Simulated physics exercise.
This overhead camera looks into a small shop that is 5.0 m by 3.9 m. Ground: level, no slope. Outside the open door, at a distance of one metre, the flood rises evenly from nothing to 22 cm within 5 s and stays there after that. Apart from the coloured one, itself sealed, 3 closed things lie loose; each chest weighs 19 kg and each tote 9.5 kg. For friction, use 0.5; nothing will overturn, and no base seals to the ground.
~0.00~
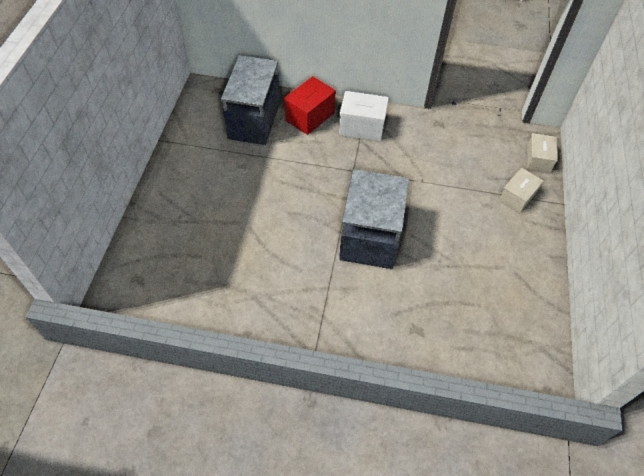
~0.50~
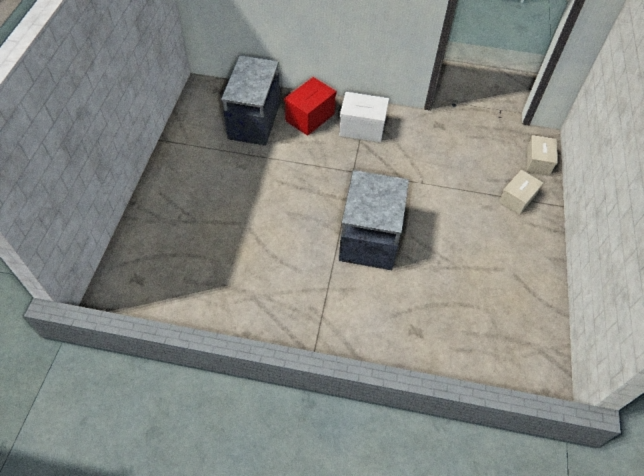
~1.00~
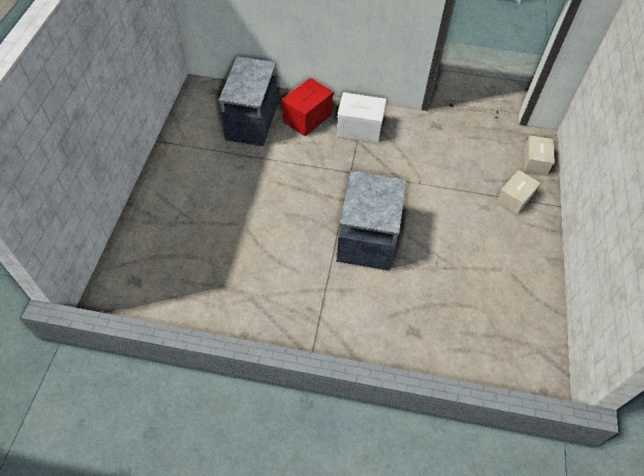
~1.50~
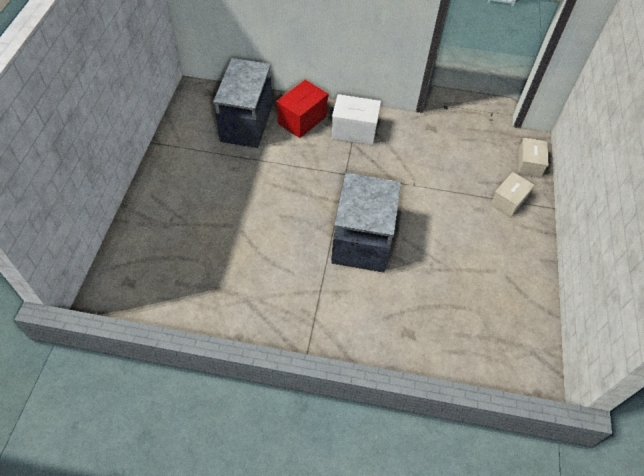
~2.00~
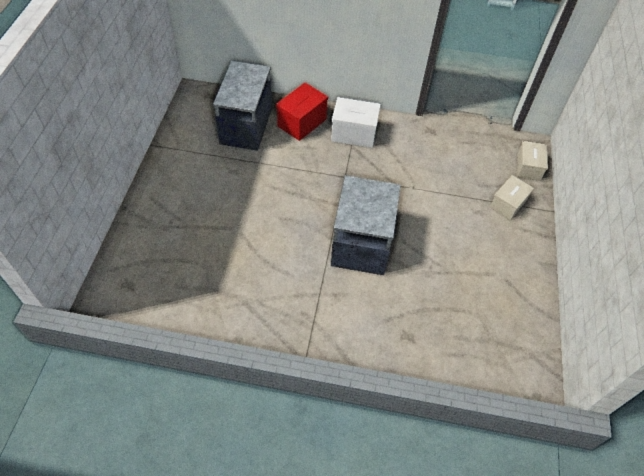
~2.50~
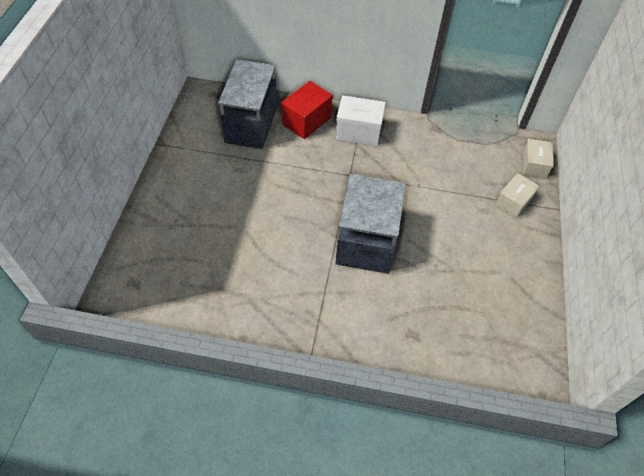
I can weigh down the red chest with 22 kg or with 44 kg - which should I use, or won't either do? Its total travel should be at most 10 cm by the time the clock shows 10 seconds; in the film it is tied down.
Go with the lighter one.
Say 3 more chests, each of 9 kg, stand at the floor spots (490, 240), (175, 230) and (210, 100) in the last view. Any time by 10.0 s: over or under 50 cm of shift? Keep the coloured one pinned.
Above the mark, below the mark, below the mark.
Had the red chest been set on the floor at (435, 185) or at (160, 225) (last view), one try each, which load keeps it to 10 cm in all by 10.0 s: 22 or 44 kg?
Try by try, must use the heavier; any option works.
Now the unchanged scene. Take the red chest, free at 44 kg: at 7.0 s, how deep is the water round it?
Close to 0 cm deep.
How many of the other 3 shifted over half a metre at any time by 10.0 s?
All told, that gives 1.
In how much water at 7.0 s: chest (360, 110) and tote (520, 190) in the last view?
About 1 and 6 cm.
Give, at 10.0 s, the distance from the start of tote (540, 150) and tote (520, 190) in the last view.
First 10 cm, then 250 cm.
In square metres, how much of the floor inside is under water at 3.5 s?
Some 2.0 m2.
After 3.5 s the red chest would be 0 cm from its start with 22 kg and 0 cm from its start with 44 kg; 0 cm of water round it then.
After 4.5 s the red chest would be 0 cm from its start with 22 kg and 0 cm from its start with 44 kg; 0 cm of water round it then.
After 7.0 s the red chest would be 0 cm from its start with 22 kg and 0 cm from its start with 44 kg; 0 cm of water round it then.
After 10.0 s the red chest would be 0 cm from its start with 22 kg and 0 cm from its start with 44 kg; 1 cm of water round it then.
